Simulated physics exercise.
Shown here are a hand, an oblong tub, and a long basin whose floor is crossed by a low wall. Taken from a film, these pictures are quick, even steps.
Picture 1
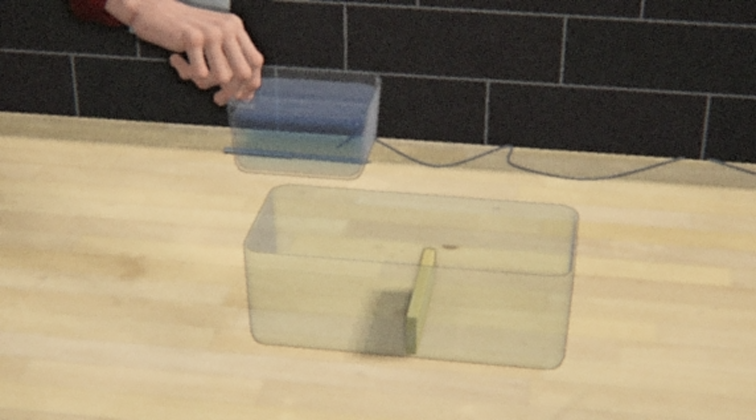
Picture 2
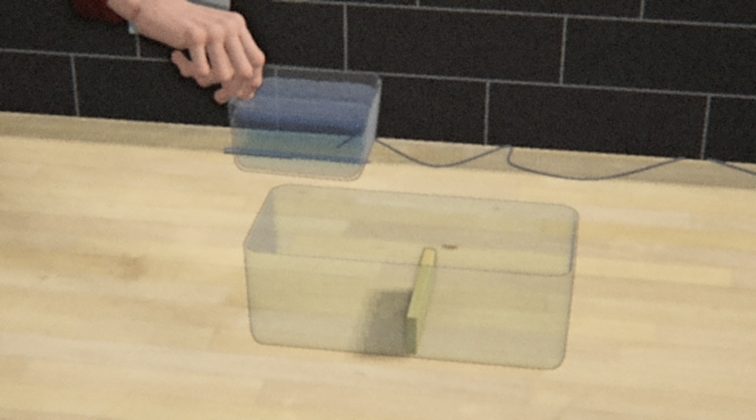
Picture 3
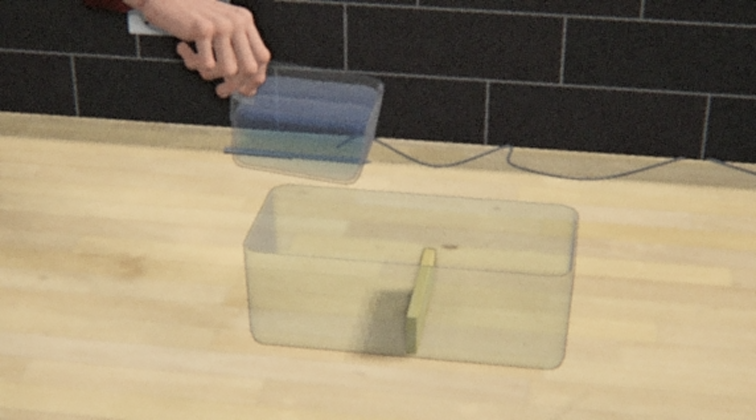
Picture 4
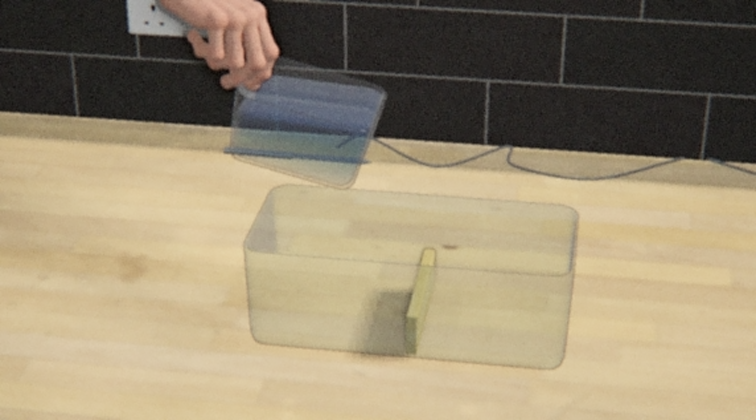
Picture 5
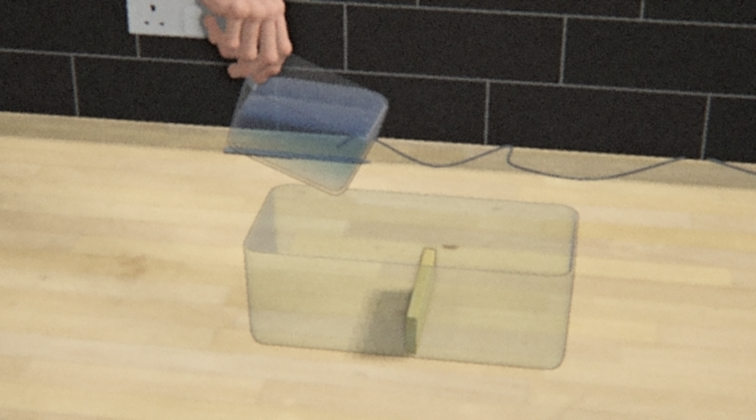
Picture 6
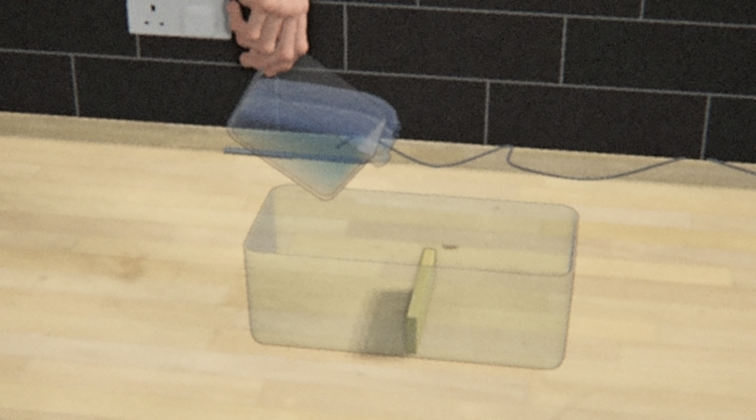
On a pale wooden worktop before dark tiles, a hand tilts a clear tub of blue liquid rightward, slightly at first and then more steeply, above a long transparent basin with a low yellowish wall, until liquid bulges past the tub's right edge.
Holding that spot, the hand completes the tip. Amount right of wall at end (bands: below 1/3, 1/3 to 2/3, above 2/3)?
Midrange share.
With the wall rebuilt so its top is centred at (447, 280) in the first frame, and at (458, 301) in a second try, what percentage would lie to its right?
First try 20 per cent, second try 30 per cent.
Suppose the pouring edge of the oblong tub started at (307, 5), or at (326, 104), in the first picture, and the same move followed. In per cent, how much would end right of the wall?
First about 10, then 10 per cent.
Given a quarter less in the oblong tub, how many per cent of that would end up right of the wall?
That share would be some 35 parts in a hundred.
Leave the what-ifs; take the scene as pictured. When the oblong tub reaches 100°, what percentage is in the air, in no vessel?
Something like 25 per cent of it.
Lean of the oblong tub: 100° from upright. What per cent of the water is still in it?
About 15 % remains.
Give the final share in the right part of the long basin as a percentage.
About 55 per cent.
A moment on, the oblong tub is tipped right over and 14 per cent is still to pour, 16 is left of the wall and 44 right of it.
Next, the oblong tub is tipped right over and 1 per cent is still to pour, 43 is left of the wall and 51 right of it.
Then the oblong tub is tipped right over and 0 per cent is still to pour, 44 is left of the wall and 53 right of it.
Later the oblong tub is tipped right over and 0 per cent is still to pour, 44 is left of the wall and 53 right of it.
Finally, 44 per cent lies left of the wall, 53 right of it and 3 outside.
